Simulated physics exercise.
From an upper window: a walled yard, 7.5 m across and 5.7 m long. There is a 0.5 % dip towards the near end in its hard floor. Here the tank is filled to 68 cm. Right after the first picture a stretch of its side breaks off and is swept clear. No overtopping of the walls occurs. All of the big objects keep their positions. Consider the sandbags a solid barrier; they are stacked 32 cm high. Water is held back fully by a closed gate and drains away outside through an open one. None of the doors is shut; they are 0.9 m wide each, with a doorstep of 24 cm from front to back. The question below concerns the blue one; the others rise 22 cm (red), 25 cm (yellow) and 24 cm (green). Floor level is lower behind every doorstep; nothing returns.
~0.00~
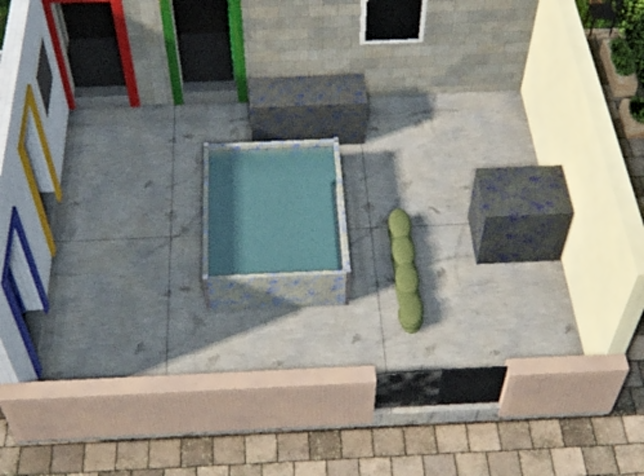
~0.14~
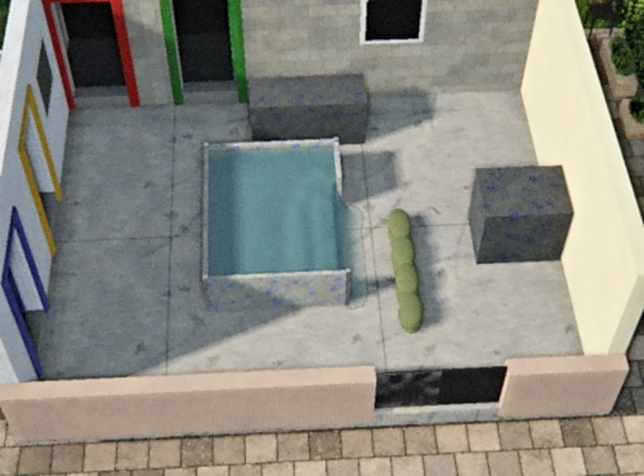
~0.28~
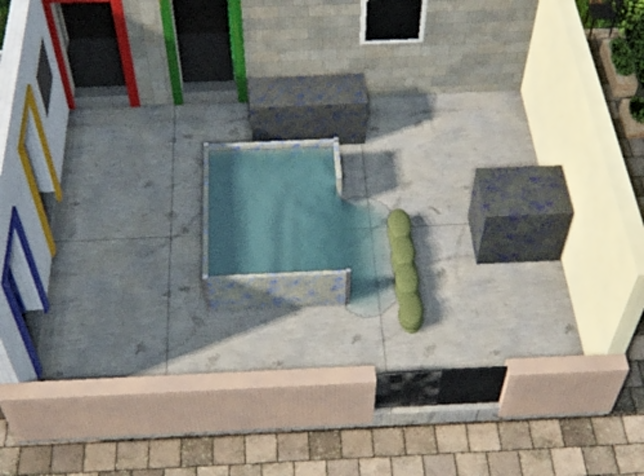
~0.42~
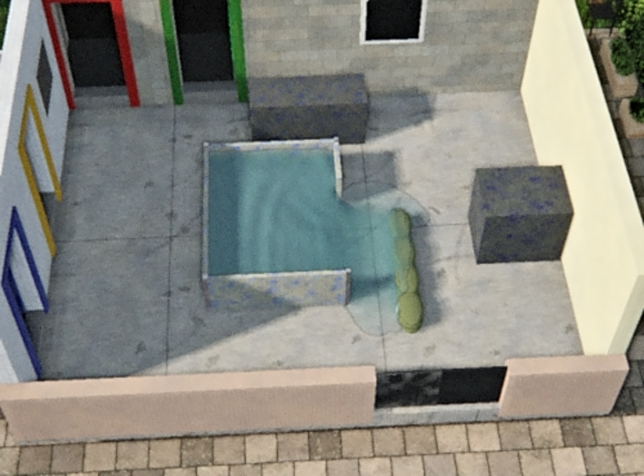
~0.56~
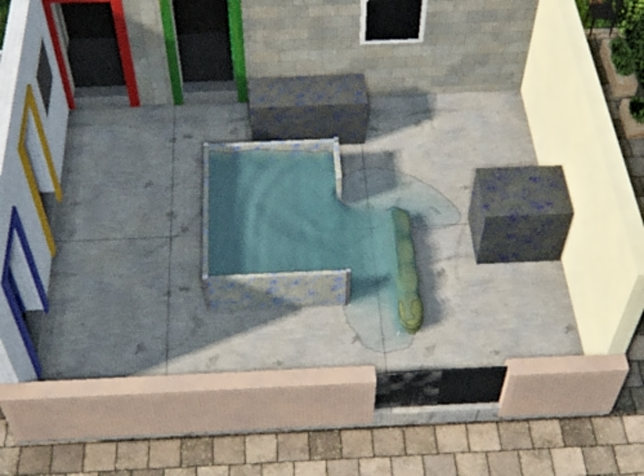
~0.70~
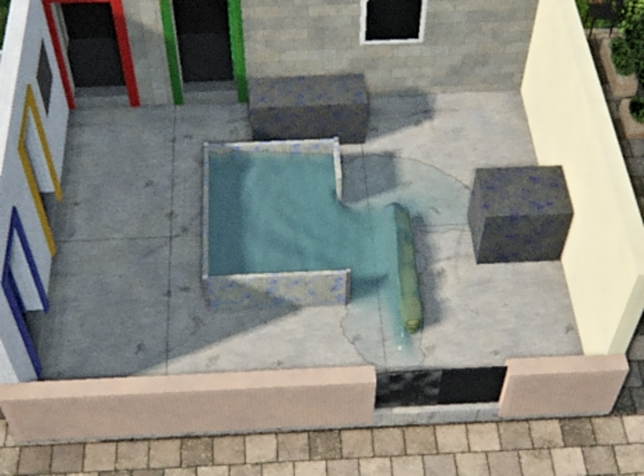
To begin with, a square tank of still water stands in a walled yard beside a row of green sandbags. A stretch of its right side is then gone, and water pours out across the floor, reaches the sandbags, and spreads around both ends toward the dark block and the front wall.
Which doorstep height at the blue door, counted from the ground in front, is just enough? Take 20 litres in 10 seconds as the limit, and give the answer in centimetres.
A height of roughly 8.5 cm is just enough.
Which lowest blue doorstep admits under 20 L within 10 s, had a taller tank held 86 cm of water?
11.0 cm.
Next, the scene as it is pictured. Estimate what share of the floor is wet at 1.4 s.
Some 35 in a hundred.
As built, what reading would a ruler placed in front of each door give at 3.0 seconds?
Lab note, cm: Red 0; blue 1; yellow 0; green 0.
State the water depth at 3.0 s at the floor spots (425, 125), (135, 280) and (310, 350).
Approx. 3 / 0 / 2 cm.
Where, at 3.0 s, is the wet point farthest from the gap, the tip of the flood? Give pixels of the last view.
The farthest wet point sits near (35, 415) in the last view.
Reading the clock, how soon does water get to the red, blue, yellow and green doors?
Red 6.0 seconds, blue 3.2 seconds, yellow 4.0 seconds, green 4.0 seconds.
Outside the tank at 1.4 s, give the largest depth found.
About 52 cm at most.
After 1.4 s water covers 35 % of the floor, deepest (52 cm) near (385, 267); it has not reached the blue door.
After 3.0 s water covers 60 % of the floor, deepest (28 cm) near (559, 389); it has not reached the blue door.
After 10.0 s water covers 95 % of the floor, deepest (14 cm) near (542, 203); 7 cm at the blue door, 3 litres in over its 12 cm doorstep.
At the blue door as built, the water arrived by 3.2 s and peaked near 15 cm at 3.6 s.
With a doorstep of 7.5 cm, 31 litres would have come in within the 10 s; with 10 cm, 11 litres. So under 20 litres takes about 8.5 cm.
